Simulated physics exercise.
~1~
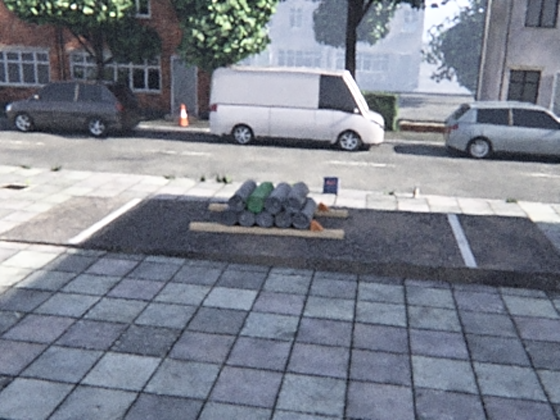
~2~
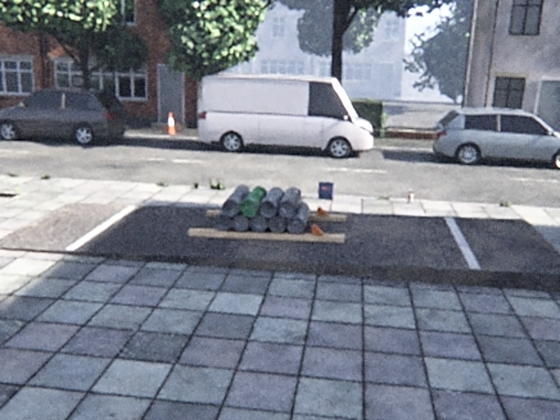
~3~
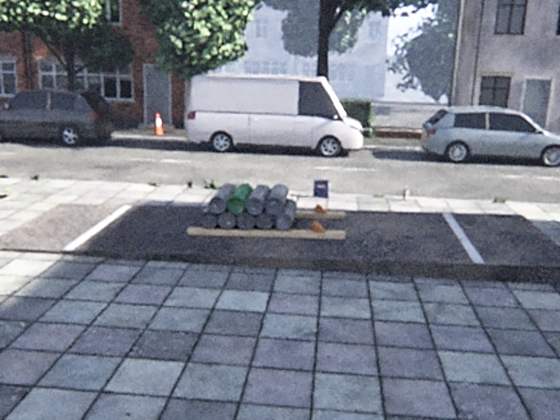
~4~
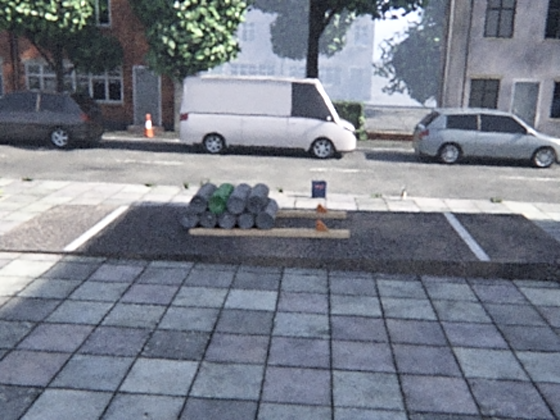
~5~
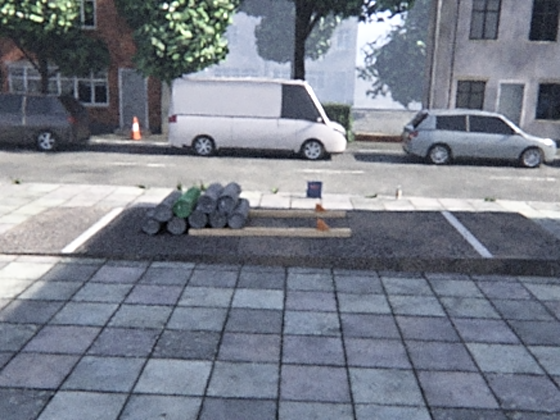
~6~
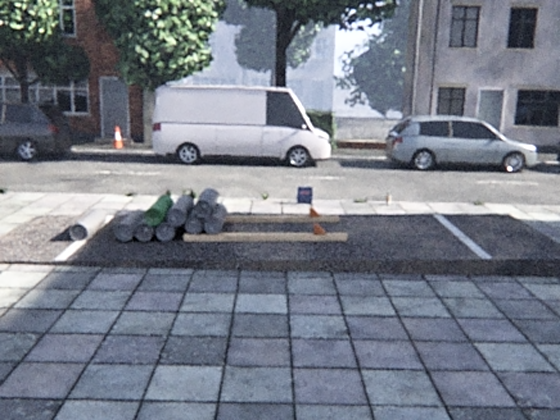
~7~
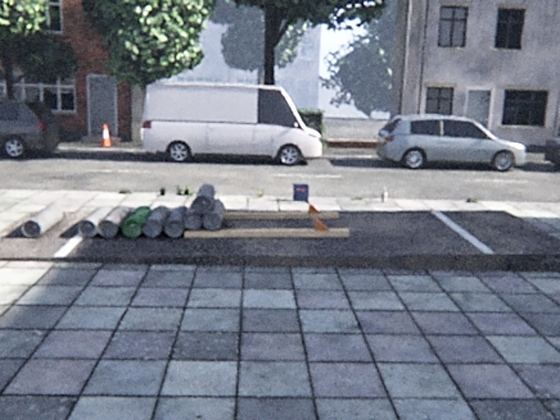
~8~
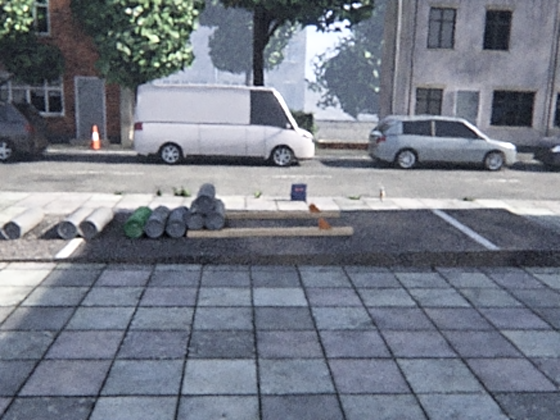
Stacked grey cylinders and a green one spilling left off timber bearers across gravel, the green stopping short of the white line.
